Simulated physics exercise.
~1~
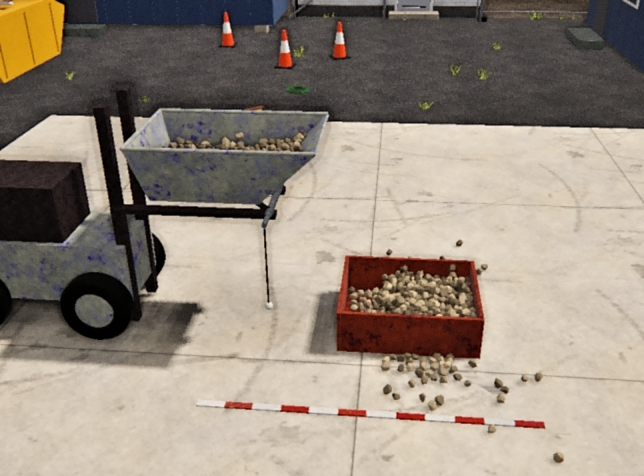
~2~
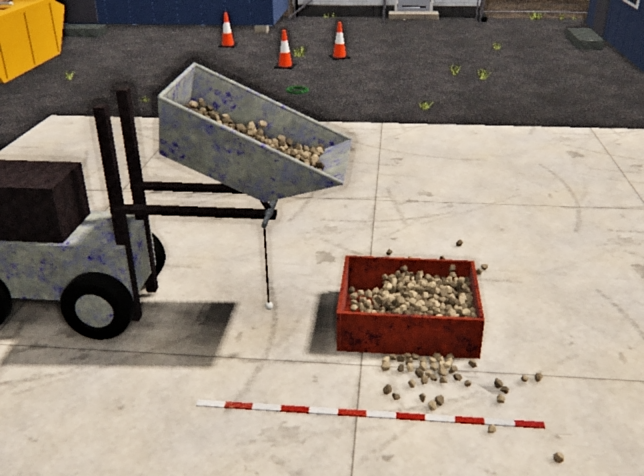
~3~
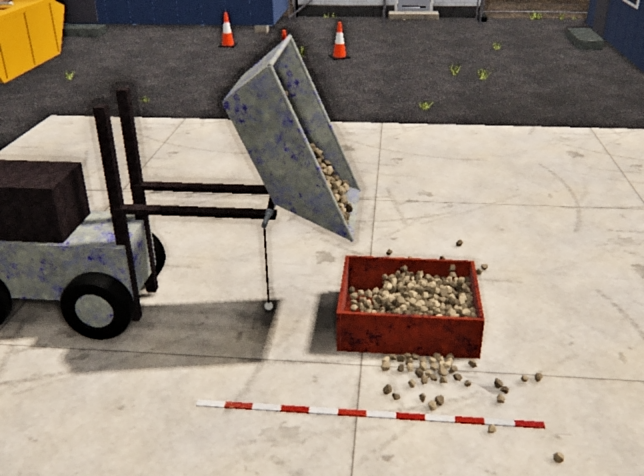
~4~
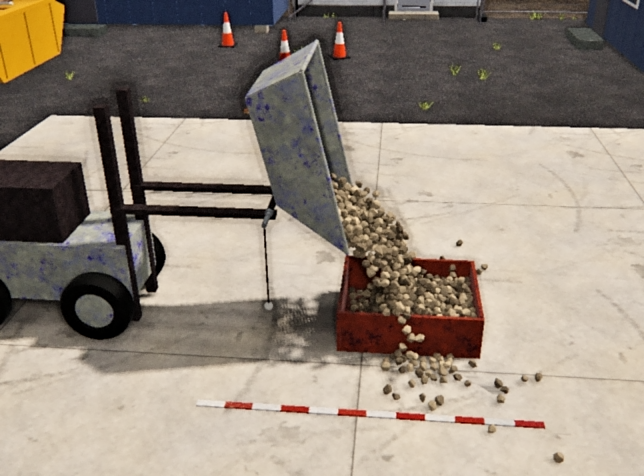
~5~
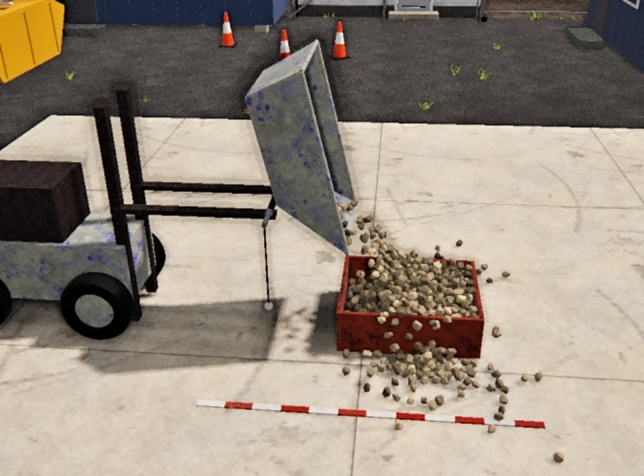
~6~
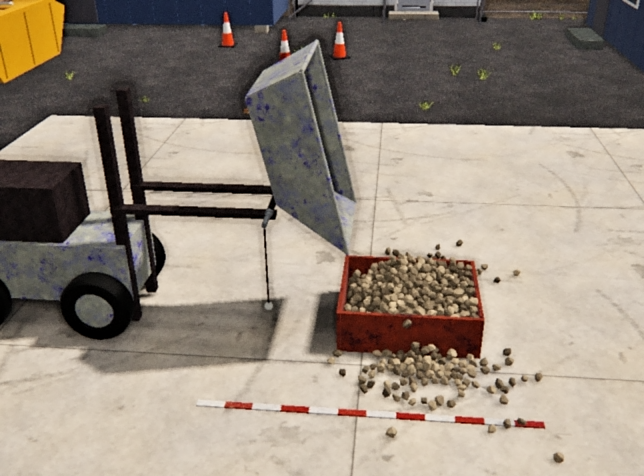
We see a forklift holding a speckled grey skip of round stones, which tips steeply to the right and pours them onto the heaped red bin below, until the skip hangs empty, the bin is piled higher and more stones lie scattered around it.
